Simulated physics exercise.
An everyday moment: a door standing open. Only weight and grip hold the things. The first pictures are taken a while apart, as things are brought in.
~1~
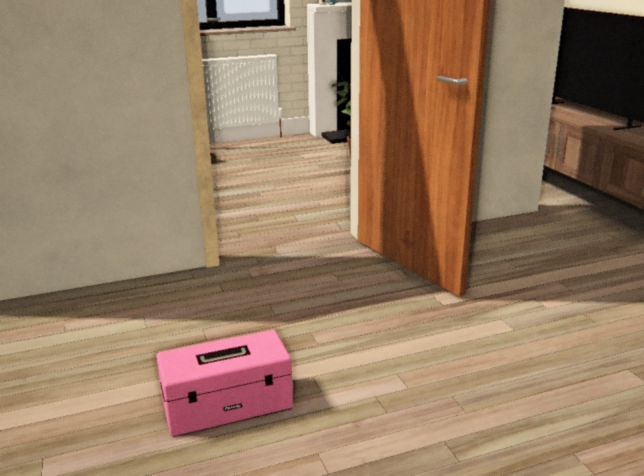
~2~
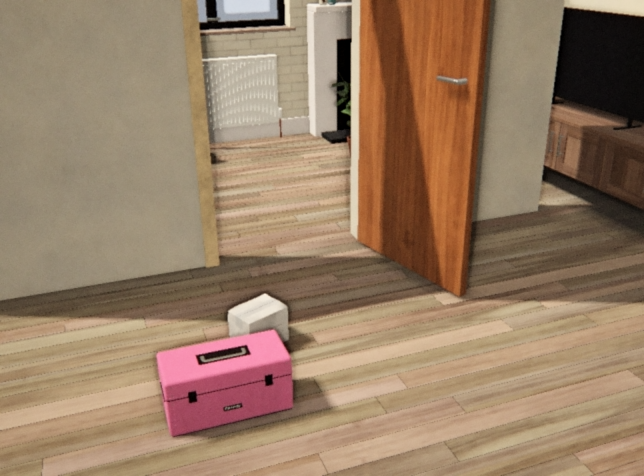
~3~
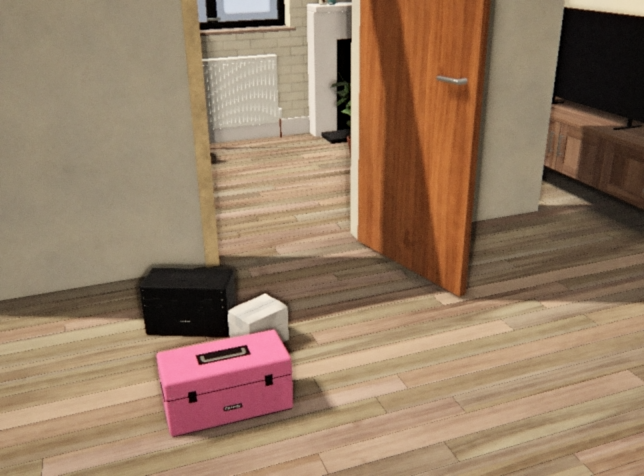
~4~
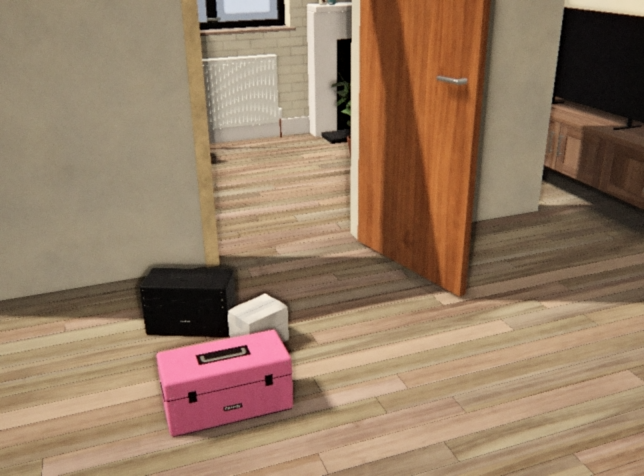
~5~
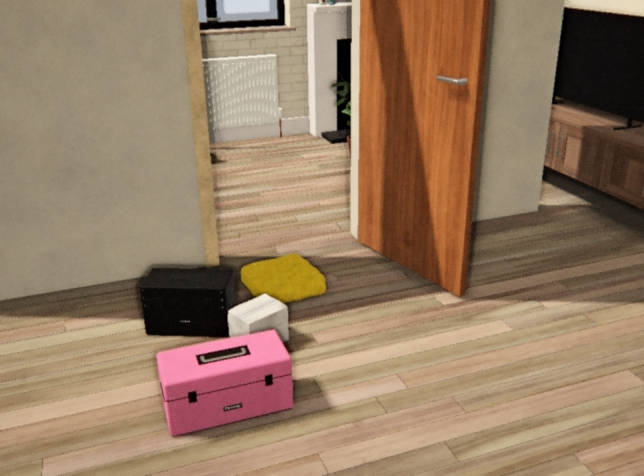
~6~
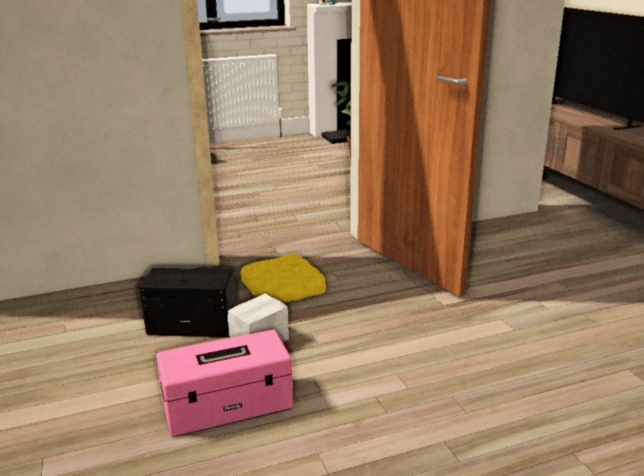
Nothing is seen moving in itself, but things appear one after another on the wood floor: a white parcel behind a pink toolbox, then a black toolbox to the left, then a yellow cushion behind the parcel. The steady view looks down across a room toward an open doorway with a white radiator beyond. The orange-brown door stands wide open and still, with a dark television on a wooden cabinet at right.
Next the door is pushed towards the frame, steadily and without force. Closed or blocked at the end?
The door jams.
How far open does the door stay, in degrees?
About 25°.
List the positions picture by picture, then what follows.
The first frame shows door wide open and still.
The second frame shows door wide open and still; pink toolbox (226, 381); white parcel (259, 325).
The third frame shows door wide open and still; black toolbox (190, 302); pink toolbox (226, 381).
The fourth frame shows door wide open and still; white parcel (259, 325); black toolbox (190, 302).
The fifth frame shows door wide open and still; pink toolbox (226, 381); white parcel (259, 325).
The sixth frame shows door wide open and still; yellow cushion (283, 279); black toolbox (190, 302).
Then, 0.70 s later than the last frame, open by 78°.
Then, 1.10 s later than the last frame, open by 52°; yellow cushion moved a little near (276, 278).
Then, 1.30 s later than the last frame, open by 40°; yellow cushion moved a little near (252, 275).
Then, 1.50 s later than the last frame, open by 29°; yellow cushion moved about its own width near (233, 271).
When it is over, open by 24°; moved from the start, yellow cushion; the other 3 as before. End places, in pixels of the last picture, yellow cushion near (224, 270).
